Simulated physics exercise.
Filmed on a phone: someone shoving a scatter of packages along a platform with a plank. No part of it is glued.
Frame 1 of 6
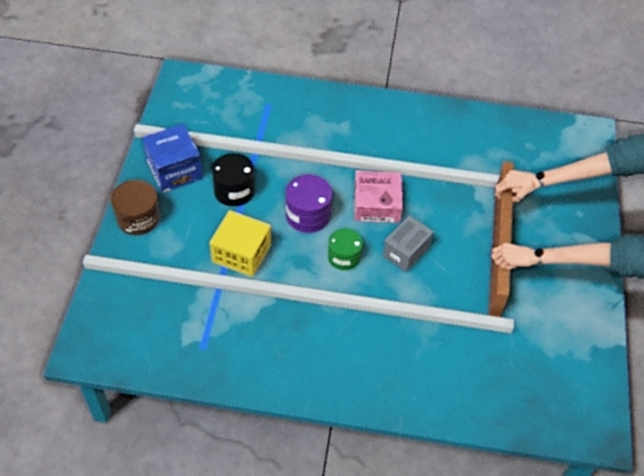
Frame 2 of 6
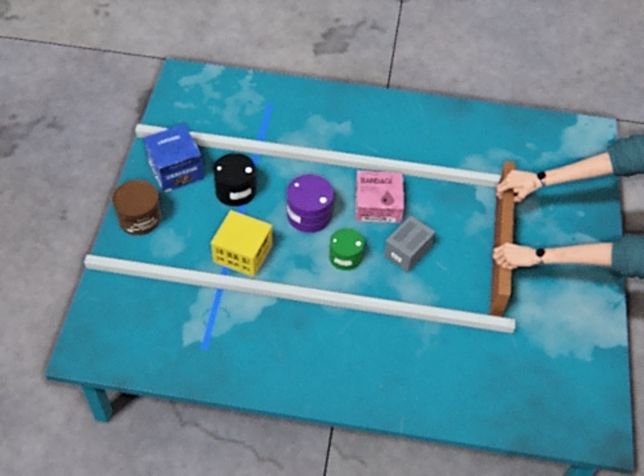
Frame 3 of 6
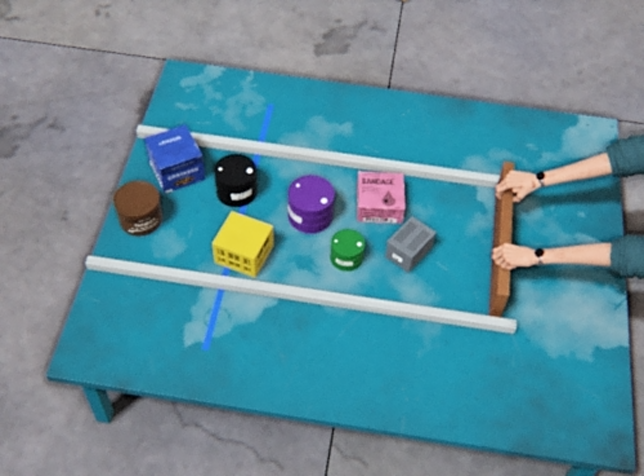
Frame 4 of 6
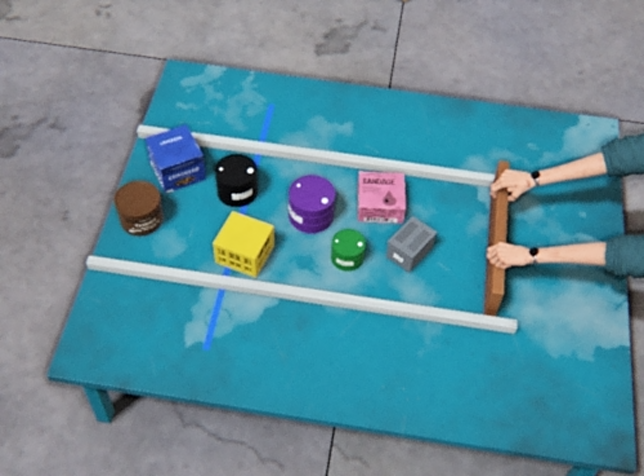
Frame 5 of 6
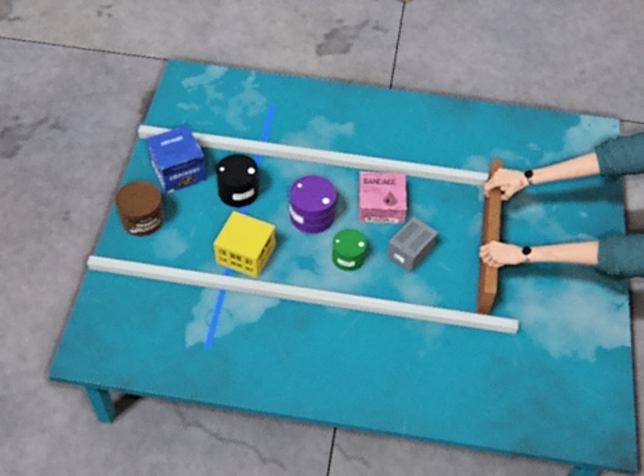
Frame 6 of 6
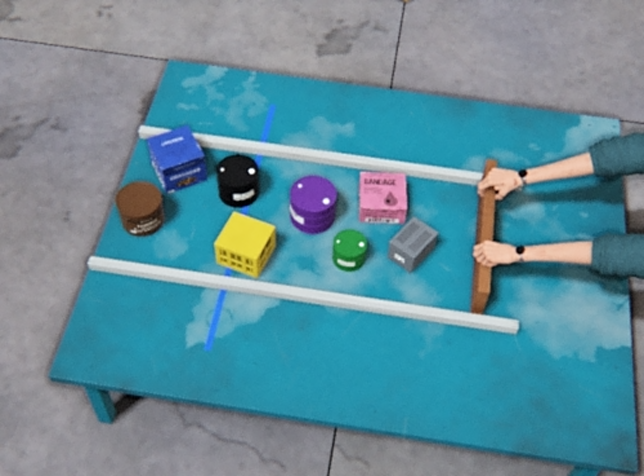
Two hands easing a wooden plank slightly left between white rails on a teal table, the scattered boxes and canisters staying still.
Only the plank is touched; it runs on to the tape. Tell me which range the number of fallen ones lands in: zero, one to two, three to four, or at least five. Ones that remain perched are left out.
Count: Nil.
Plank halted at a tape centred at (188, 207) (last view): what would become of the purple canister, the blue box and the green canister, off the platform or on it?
Lab note: Purple canister is safe; blue box comes off; green canister is safe.
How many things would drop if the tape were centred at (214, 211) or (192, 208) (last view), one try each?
In order, 1 then 1.
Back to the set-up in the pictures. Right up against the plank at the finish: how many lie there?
2 in contact.
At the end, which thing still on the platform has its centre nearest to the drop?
Answer: The blue box.
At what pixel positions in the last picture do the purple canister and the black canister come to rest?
The first one ends at (191, 190), the second at (190, 157).
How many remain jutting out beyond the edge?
The number overhanging is 1.
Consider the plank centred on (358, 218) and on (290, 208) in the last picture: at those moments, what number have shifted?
4, then 7.
A little later, none off yet; brown pail at rest near (141, 209); blue box at rest near (177, 160); black canister at rest near (238, 181).
Next, none off yet; brown pail at rest near (141, 209); blue box at rest near (177, 160); black canister shifted a little near (231, 179).
When it is over, the number that fall off is zero.
